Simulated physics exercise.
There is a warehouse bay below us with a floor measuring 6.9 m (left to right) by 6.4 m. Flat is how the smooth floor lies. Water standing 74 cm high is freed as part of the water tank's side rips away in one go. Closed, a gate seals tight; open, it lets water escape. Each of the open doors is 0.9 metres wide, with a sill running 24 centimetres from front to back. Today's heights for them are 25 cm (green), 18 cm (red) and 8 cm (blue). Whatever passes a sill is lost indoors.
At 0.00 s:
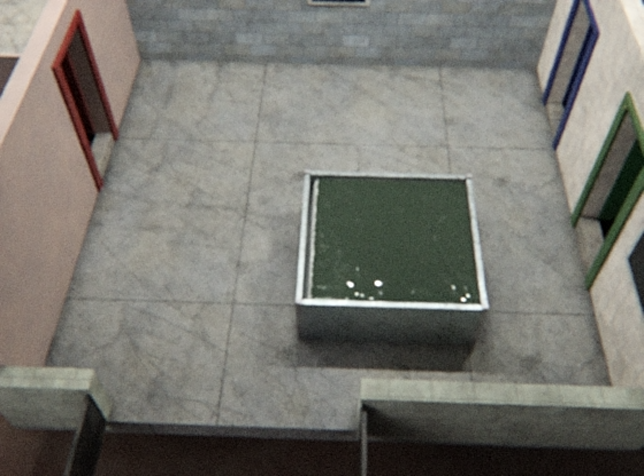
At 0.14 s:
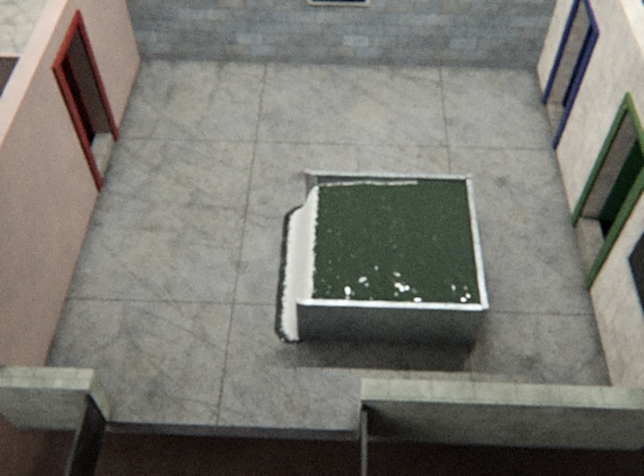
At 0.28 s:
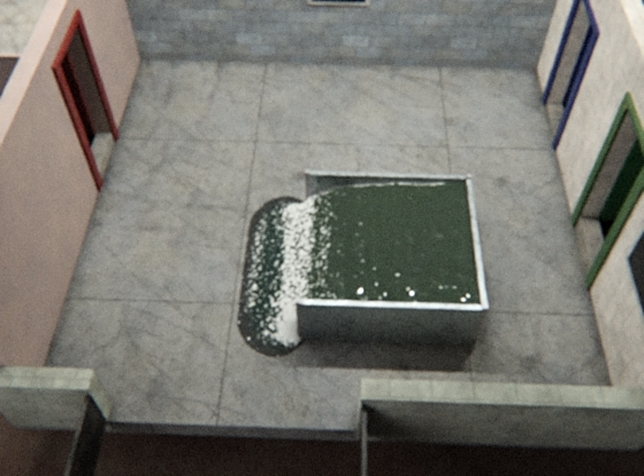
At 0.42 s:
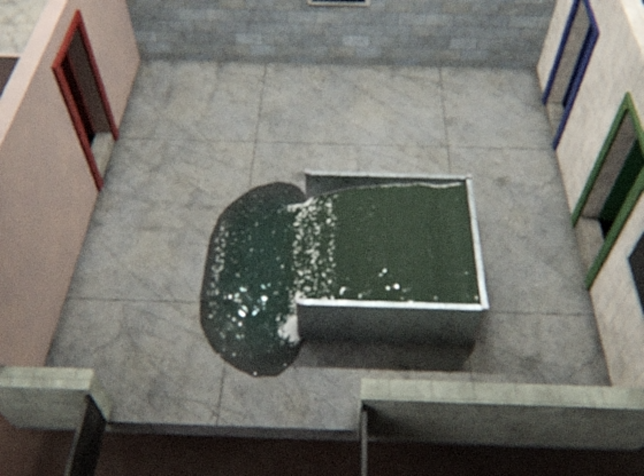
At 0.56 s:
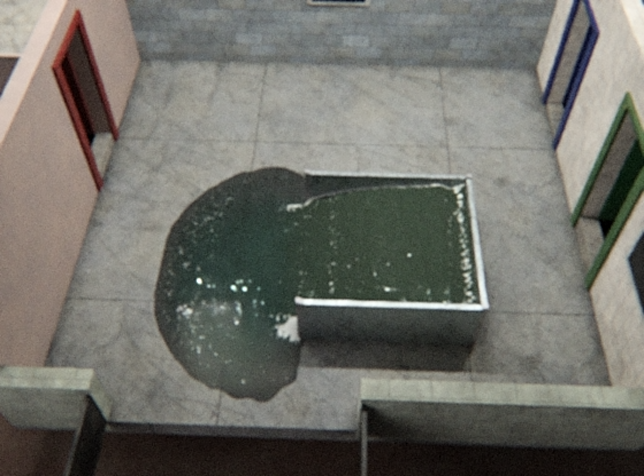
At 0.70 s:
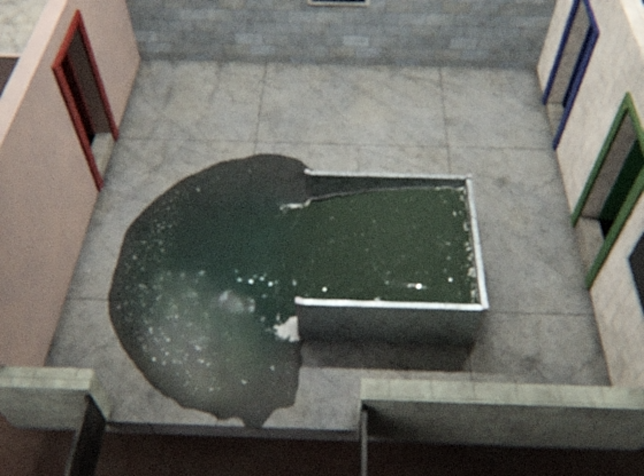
To begin with, a square tank of dark green water stands still on a dry grey floor between walls with red, blue and green doorways. Its left side opens and water pours out in a white, foaming strip, then spreads leftward into a wide, rounded dark pool as the level inside drops.
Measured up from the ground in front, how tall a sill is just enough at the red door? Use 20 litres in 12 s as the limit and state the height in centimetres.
It needs to be about 18.5 cm tall.
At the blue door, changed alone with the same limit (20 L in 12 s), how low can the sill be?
At blue, roughly 9.0 cm.
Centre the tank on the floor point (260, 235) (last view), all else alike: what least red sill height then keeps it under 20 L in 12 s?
Roughly 31 centimetres.
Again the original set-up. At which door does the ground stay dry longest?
The last one is the green door.
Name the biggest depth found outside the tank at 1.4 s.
About 40 cm.
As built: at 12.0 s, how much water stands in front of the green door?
Roughly 5.5 cm deep.
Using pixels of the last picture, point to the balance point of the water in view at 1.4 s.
The balance point sits at roughly (286, 269).
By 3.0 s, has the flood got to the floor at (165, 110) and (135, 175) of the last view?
Submerged, then submerged.
After 1.4 s water covers 35 % of the floor, deepest (40 cm) near (73, 274); 18 cm at the red door, 0 litres in over its 18 cm sill.
After 3.0 s water covers 40 % of the floor, deepest (37 cm) near (140, 62); 21 cm at the red door, 19 litres in over its 18 cm sill.
After 12.0 s water covers 95 % of the floor, deepest (14 cm) near (614, 405); 5 cm at the red door, 22 litres in over its 18 cm sill.
At the red door as built, the water arrived by 1.2 s and peaked near 26 cm at 2.2 s.
With a sill of 16 cm, 34 litres would have come in within the 12 s; with 21.5 cm, 8 litres. So under 20 litres takes about 18.5 cm.
